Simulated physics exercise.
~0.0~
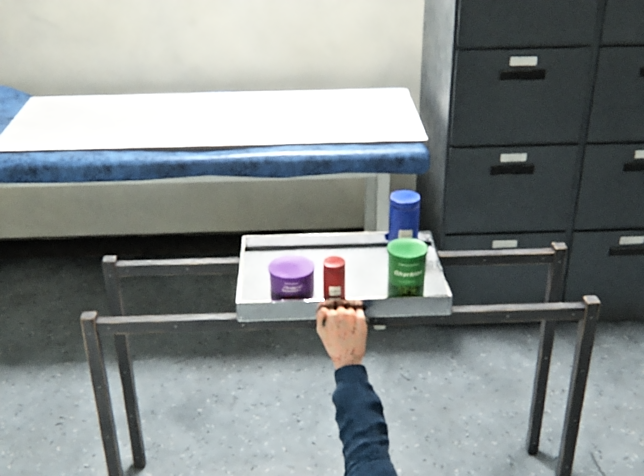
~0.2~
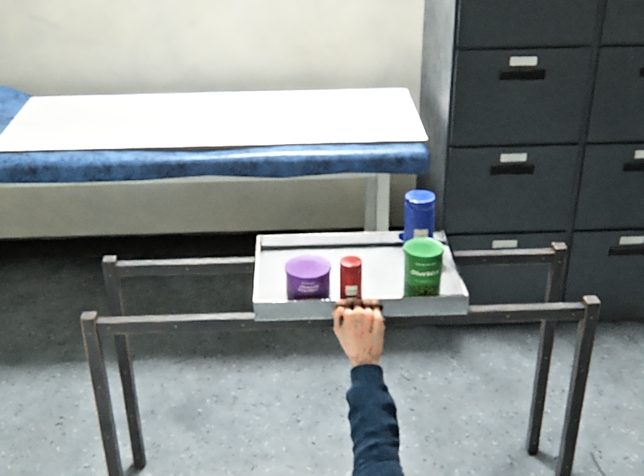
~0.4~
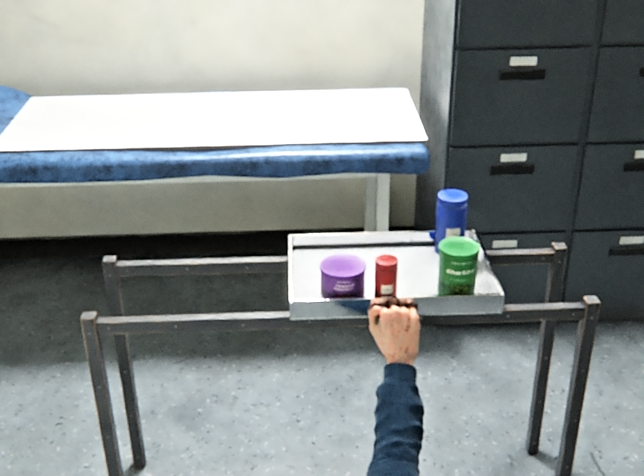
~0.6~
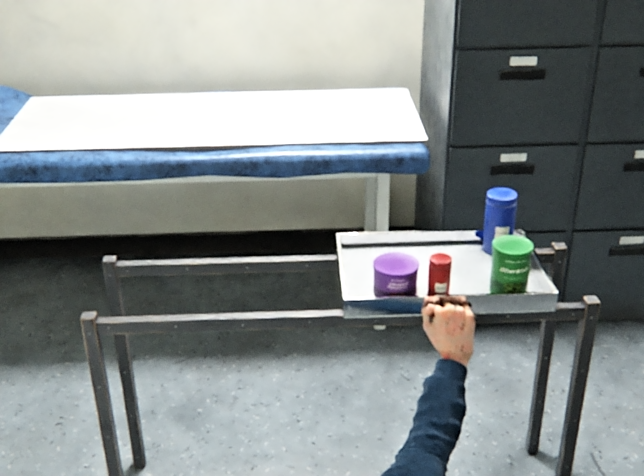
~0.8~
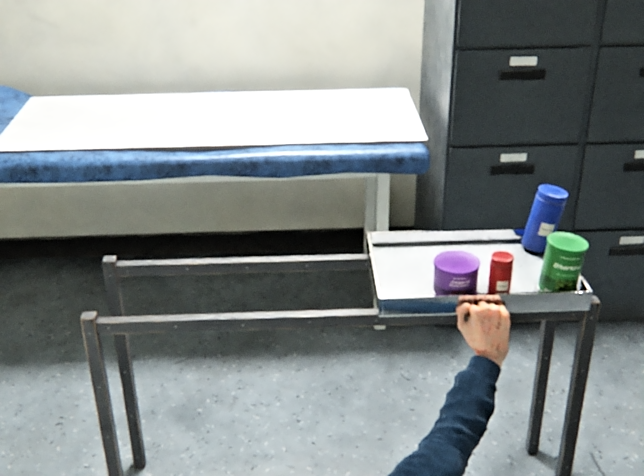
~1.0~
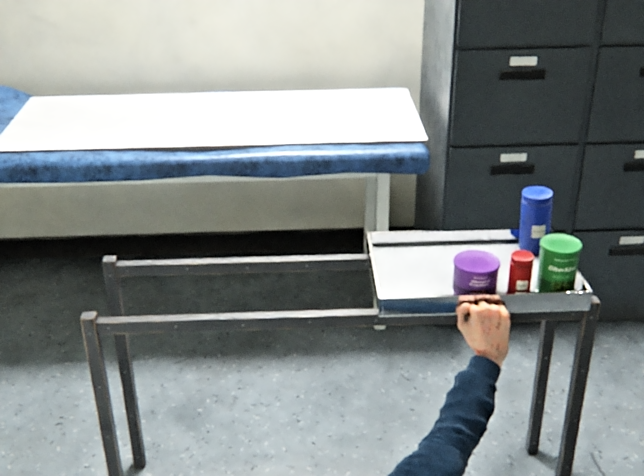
A hand pushes a tray right along rails until it stops, and its containers shift.
